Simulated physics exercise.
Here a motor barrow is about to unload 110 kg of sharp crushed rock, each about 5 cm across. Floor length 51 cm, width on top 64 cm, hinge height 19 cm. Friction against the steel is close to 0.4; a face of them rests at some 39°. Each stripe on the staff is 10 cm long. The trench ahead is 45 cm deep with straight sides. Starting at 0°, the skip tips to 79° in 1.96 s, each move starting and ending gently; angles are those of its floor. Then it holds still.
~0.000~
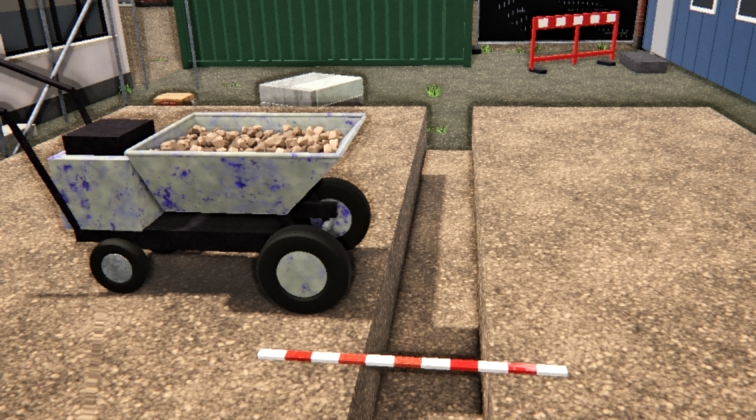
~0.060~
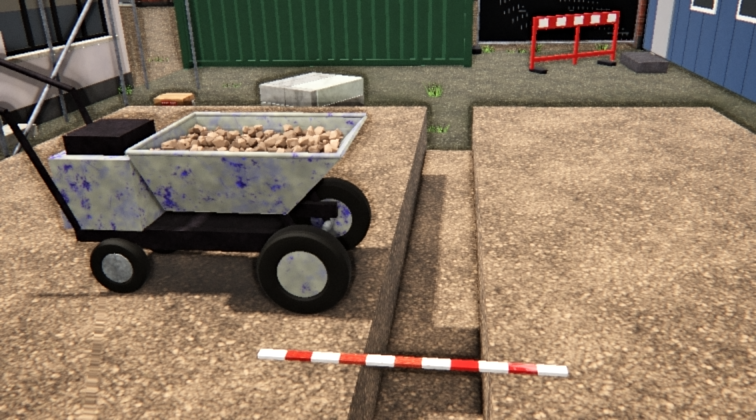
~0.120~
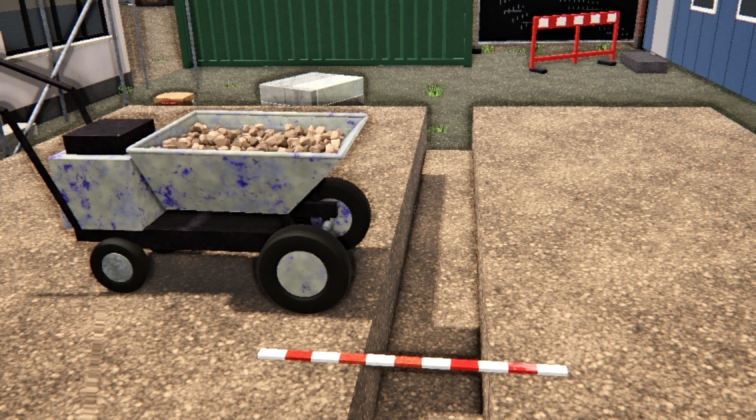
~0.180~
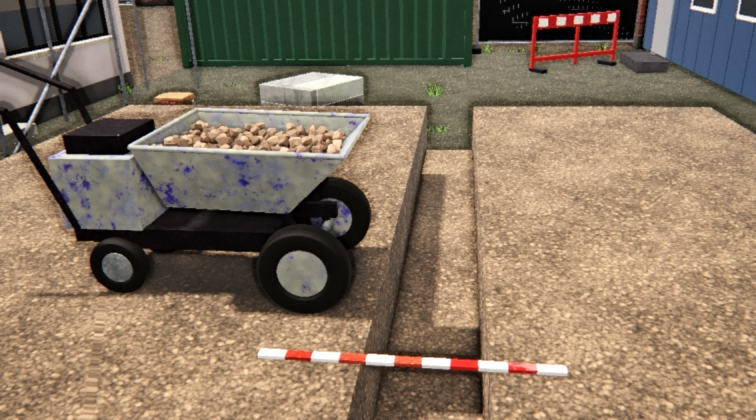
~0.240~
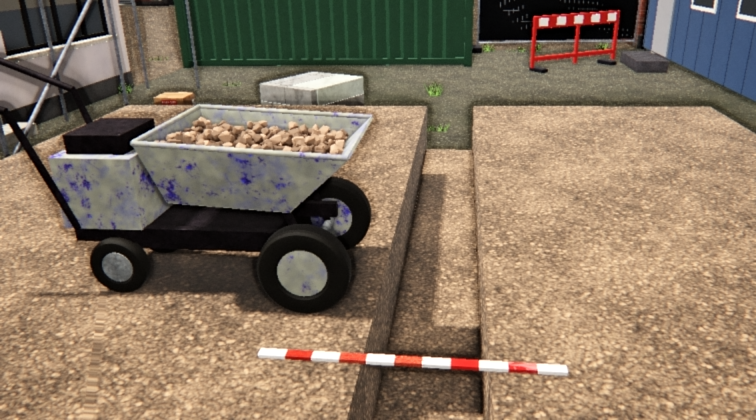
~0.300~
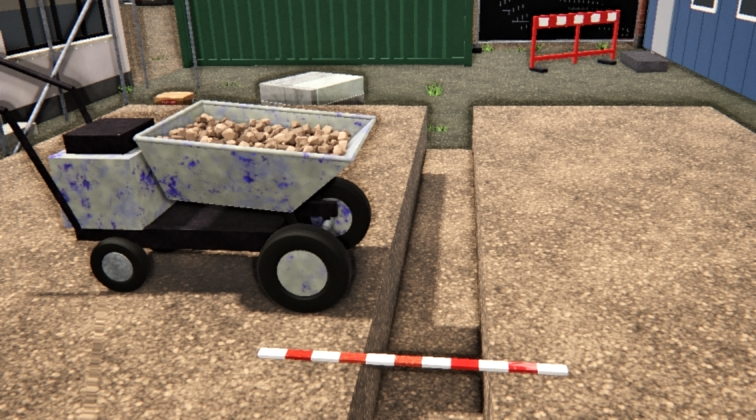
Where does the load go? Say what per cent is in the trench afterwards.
Close to 84 in a hundred.
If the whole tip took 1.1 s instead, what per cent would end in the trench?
It would be near 75 per cent.
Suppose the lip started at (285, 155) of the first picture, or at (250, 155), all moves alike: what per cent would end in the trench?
About 100 and 95 per cent.
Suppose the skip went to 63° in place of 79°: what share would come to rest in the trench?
It would be near 65 per cent.
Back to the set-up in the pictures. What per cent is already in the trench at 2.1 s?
About 65 per cent by then.
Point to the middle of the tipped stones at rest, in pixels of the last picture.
Their middle is at about (457, 352).
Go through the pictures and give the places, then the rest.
In the first picture, the skip is at 0°, its lip at (340, 156); the top of the load is at (234, 134).
The second picture shows lip at (341, 157), floor tilted 0°, highest stones at (235, 134); the stones move at 0.1 m/s on average.
The third picture shows lip at (342, 157), floor tilted 1°, highest stones at (236, 133); the stones move at 0.1 m/s on average.
In the fourth picture, the skip is at 2°, its lip at (344, 158); the top of the load is at (237, 131); the stones move at 0.2 m/s on average.
The fifth picture shows lip at (348, 158), floor tilted 3°, highest stones at (228, 129); the stones move at 0.2 m/s on average.
The sixth picture shows lip at (352, 160), floor tilted 5°, highest stones at (218, 126); the stones move at 0.3 m/s on average.
After 1.5 s the floor is at 67°; 99 % in the skip, 1 % in the trench; the foremost stones are at (455, 261).
After 2.1 s the floor is at 79°; 21 % in the skip, 63 % in the trench, 16 % past the trench; the foremost stones are at (574, 283).
After 2.4 s the floor is at 79°; 2 % in the skip, 82 % in the trench, 16 % past the trench; the foremost stones are at (595, 289).
After 4.4 s the floor is at 79°; 0 % in the skip, 84 % in the trench, 16 % past the trench; the foremost stones are at (595, 289).
